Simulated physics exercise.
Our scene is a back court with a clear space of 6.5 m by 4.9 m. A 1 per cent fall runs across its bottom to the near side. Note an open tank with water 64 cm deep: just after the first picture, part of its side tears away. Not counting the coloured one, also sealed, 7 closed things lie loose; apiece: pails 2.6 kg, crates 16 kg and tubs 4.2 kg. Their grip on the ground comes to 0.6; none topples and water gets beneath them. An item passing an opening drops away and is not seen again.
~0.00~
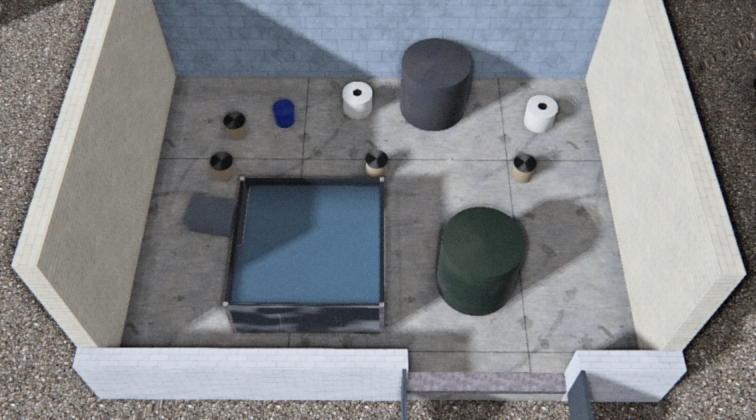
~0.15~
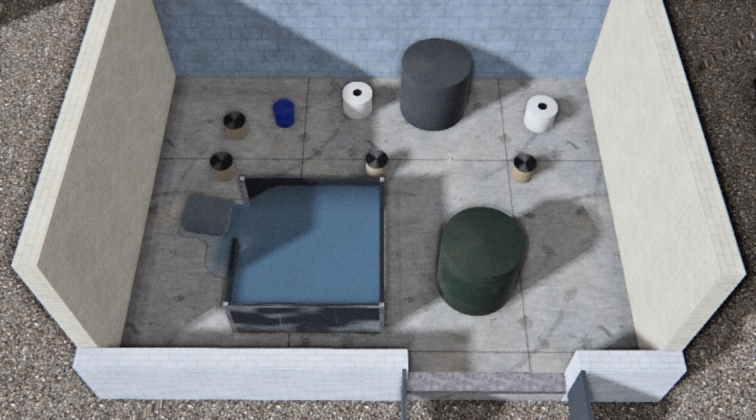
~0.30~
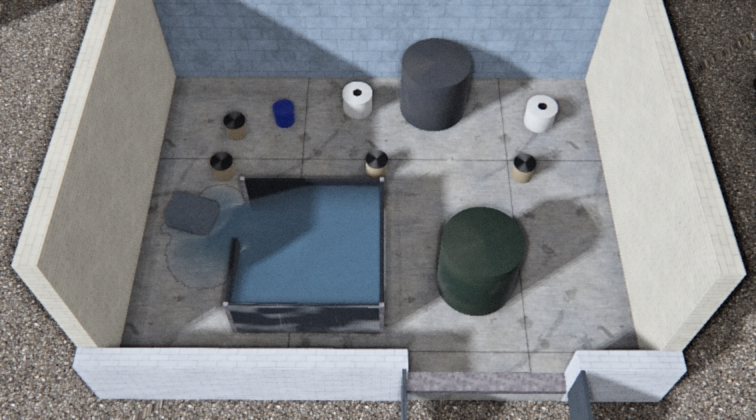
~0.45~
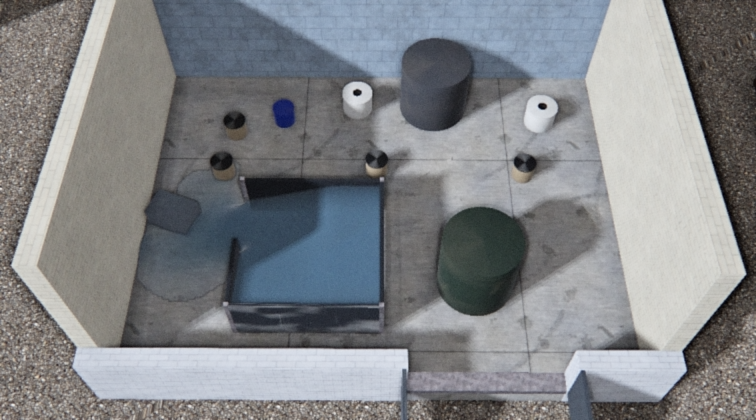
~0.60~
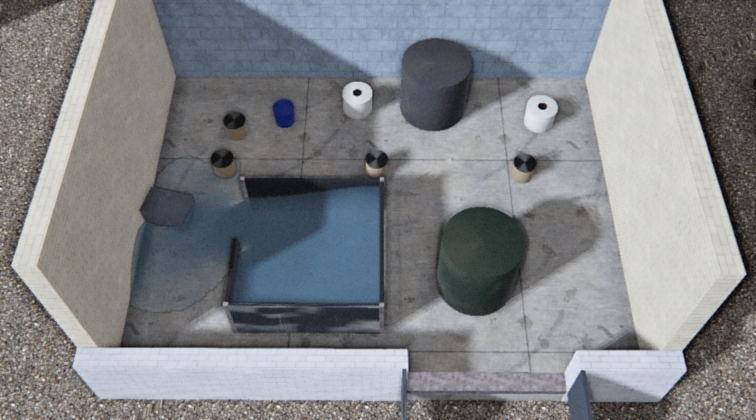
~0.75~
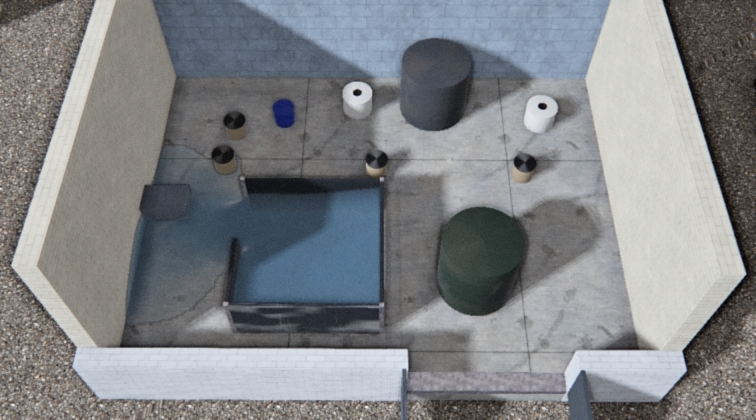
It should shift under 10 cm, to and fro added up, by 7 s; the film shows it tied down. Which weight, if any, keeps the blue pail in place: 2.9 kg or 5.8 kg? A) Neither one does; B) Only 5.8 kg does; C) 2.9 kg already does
A, neither one does.
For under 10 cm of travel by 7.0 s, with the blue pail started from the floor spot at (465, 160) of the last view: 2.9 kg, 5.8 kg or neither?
Short version: The heftier mass only.
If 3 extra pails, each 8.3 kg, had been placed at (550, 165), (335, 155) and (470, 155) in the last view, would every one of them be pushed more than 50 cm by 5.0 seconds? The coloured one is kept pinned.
Taking them one by one: Below the mark; below the mark; below the mark.
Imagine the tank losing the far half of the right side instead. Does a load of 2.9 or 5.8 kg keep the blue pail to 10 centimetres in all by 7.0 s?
The lighter one.
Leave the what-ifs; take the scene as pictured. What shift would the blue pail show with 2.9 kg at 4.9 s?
It would be some 120 cm from its spot.
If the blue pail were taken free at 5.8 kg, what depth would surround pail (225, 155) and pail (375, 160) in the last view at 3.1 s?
Some 2 cm at the first, some 0 cm at the second.
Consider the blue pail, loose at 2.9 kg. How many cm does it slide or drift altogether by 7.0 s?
Total path: Approx. 150 cm.
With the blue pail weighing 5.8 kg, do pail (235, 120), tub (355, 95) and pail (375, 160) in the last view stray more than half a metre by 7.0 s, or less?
Beyond the mark, beyond the mark, beyond the mark.
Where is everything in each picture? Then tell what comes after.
The blue pail at (283, 107), on the bottom; water covers 3.3 m2; 0 of 8 have shifted, in the first frame.
The blue pail at (283, 107), on the bottom; water covers 3.8 m2; 0 of 8 have shifted, in the second frame.
The blue pail at (283, 107), on the bottom; water covers 4.5 m2; 1 of 8 have shifted, in the third frame.
The blue pail at (283, 107), on the bottom; water covers 5.4 m2; 1 of 8 have shifted, in the fourth frame.
The blue pail at (283, 107), on the bottom; 6.0 m2 under water; 1 of 8 have shifted, in the fifth frame.
The blue pail at (283, 107) rests on the ground; water covers 6.4 m2; 2 of 8 have shifted, in the sixth frame.
After 1.4 s the blue pail would be 0 cm from its start with 2.9 kg and 0 cm from its start with 5.8 kg; 0 cm of water round it then.
After 3.1 s the blue pail would be 22 cm from its start with 2.9 kg and 9 cm from its start with 5.8 kg; 5 cm of water round it then.
After 4.9 s the blue pail would be 114 cm from its start with 2.9 kg and 72 cm from its start with 5.8 kg; 4 cm of water round it then.
After 7.0 s the blue pail would be 159 cm from its start with 2.9 kg and 86 cm from its start with 5.8 kg; 5 cm of water round it then.
